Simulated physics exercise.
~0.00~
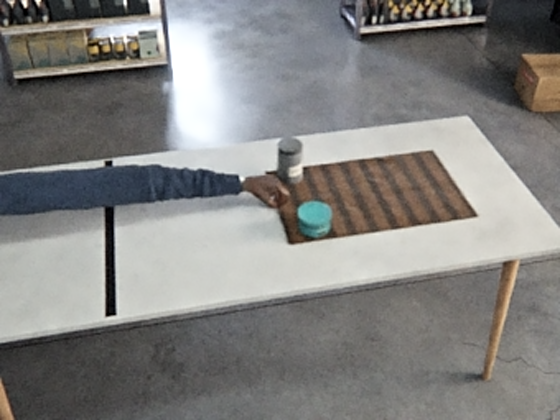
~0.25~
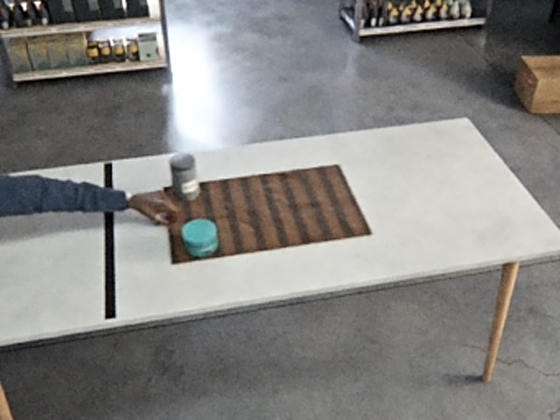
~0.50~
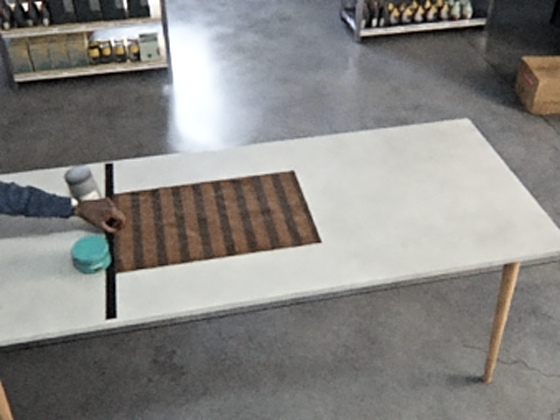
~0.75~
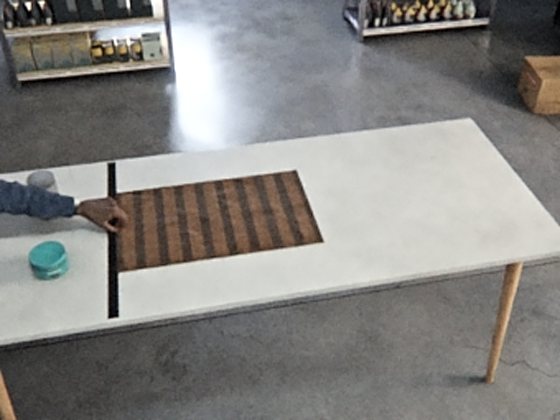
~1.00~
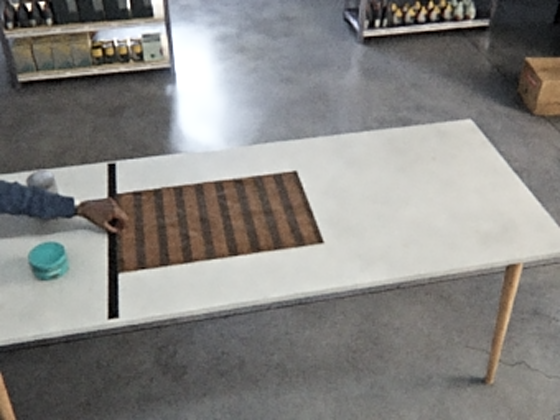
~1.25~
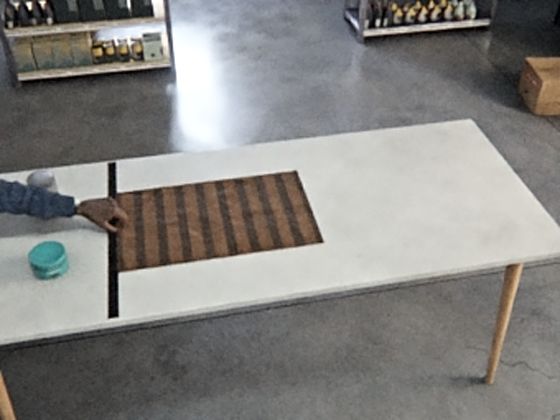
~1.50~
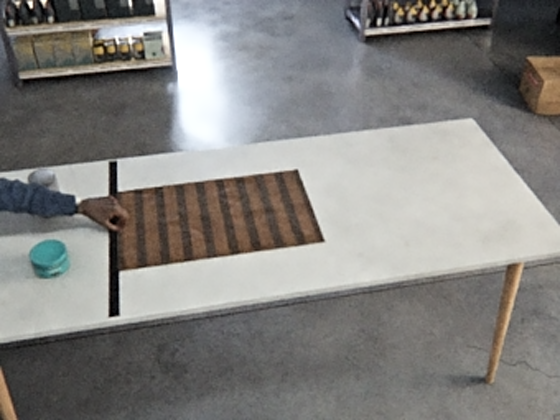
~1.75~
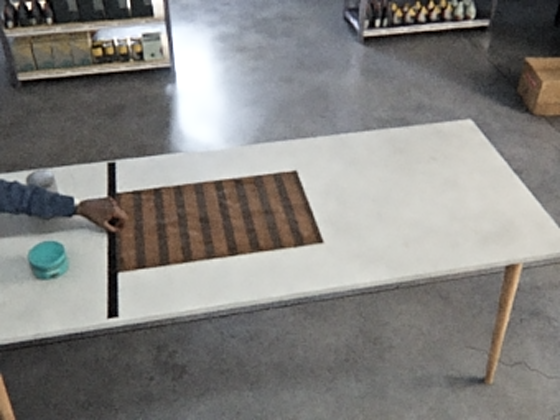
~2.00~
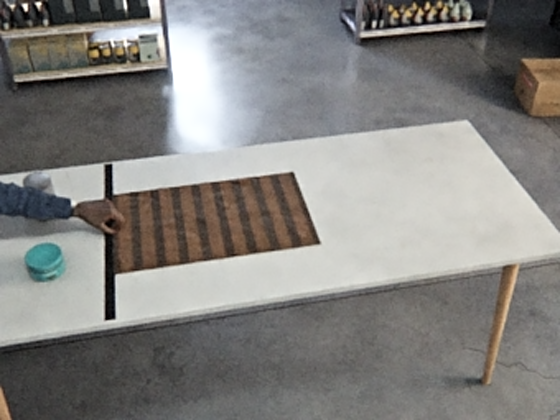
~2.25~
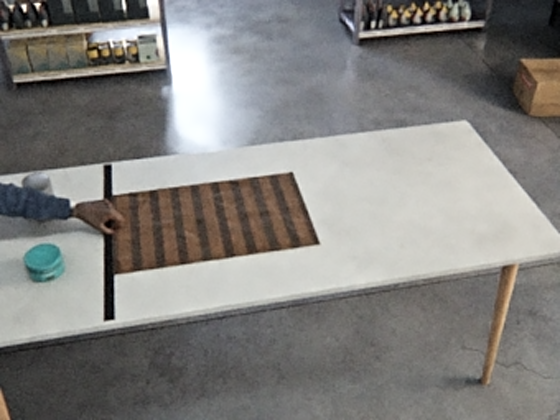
We see a hand pull a brown striped cloth carrying a grey jar and a turquoise tub leftward along a white table. The cloth stops with its edge at a black strip of tape, while the jar and tub slide off ahead and come to rest beyond the tape.
